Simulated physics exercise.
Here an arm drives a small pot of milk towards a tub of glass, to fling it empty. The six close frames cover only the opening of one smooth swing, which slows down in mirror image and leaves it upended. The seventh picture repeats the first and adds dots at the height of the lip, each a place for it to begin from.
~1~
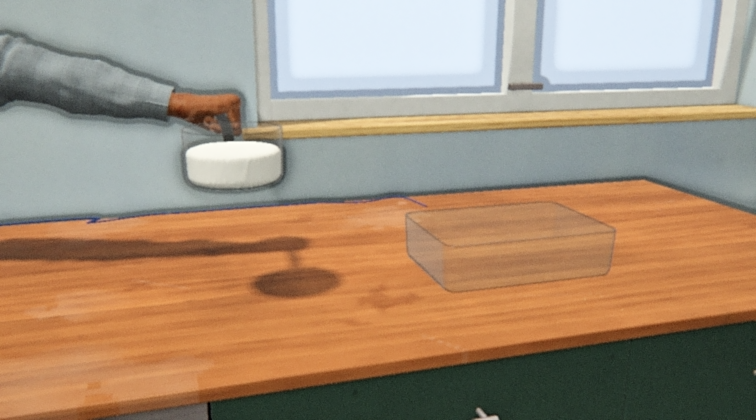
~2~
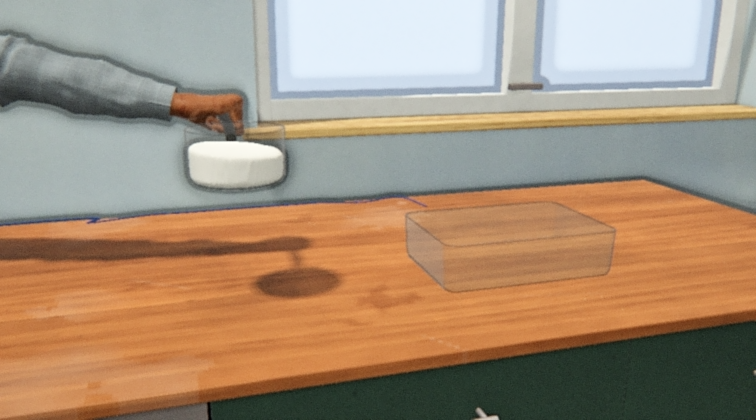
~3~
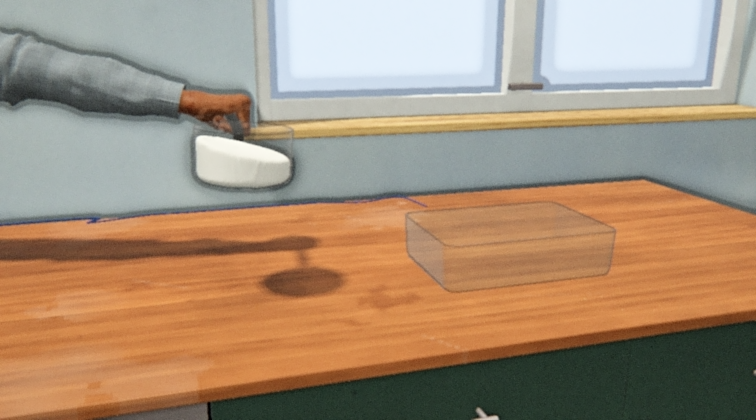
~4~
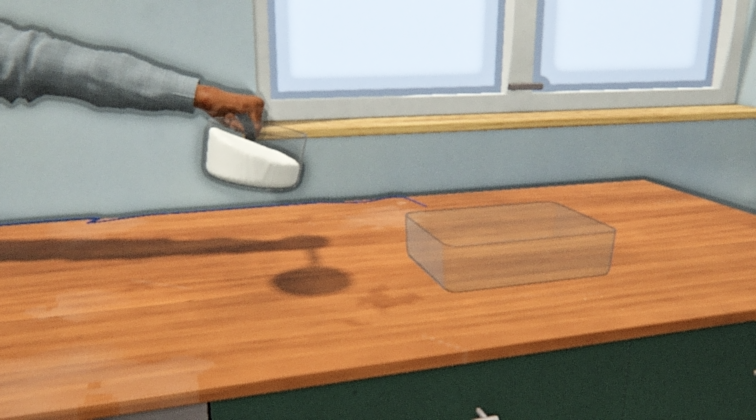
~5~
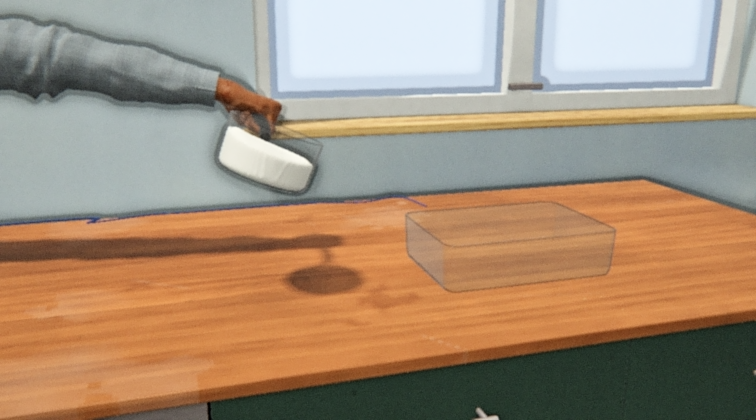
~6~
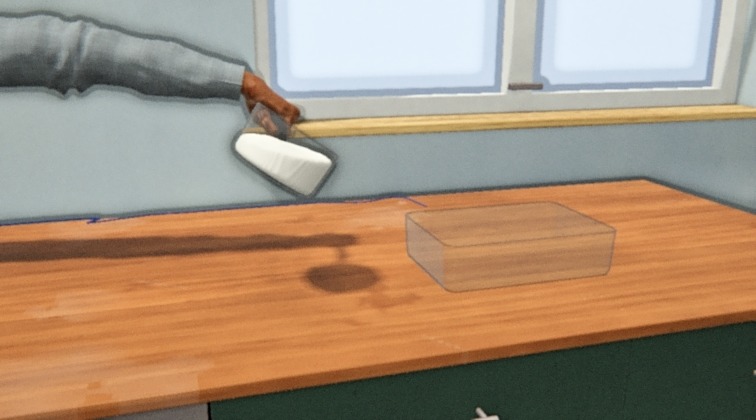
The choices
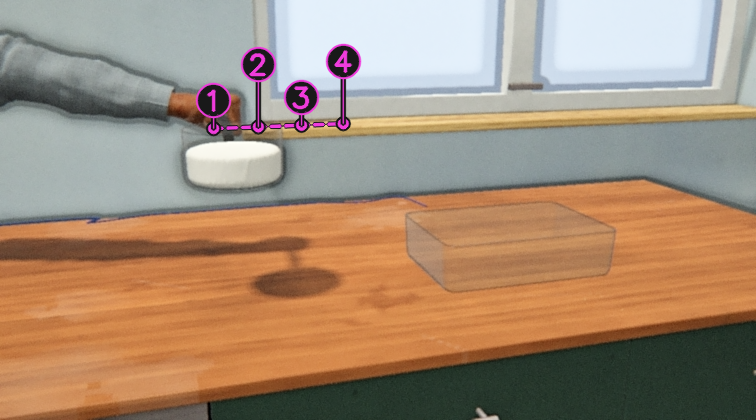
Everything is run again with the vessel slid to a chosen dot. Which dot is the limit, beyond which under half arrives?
Use spot 3.
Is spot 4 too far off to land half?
No.
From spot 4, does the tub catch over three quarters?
Yes, it does.
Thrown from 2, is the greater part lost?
Yes, it does.
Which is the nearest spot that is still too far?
It is 2.
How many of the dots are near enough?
Two.
On the marked copy, 1 at (213, 128); 2 at (258, 126); 3 at (301, 125); 4 at (343, 123).
With 1, about 0 % lands in the tub, 100 % falls short.
With 2, about 11 % lands in the tub, 86 % falls short and 3 % goes beside or beyond.
With 3, about 73 % lands in the tub, 17 % falls short and 10 % goes beside or beyond.
With 4, about 86 % lands in the tub, 3 % falls short and 11 % goes beside or beyond.
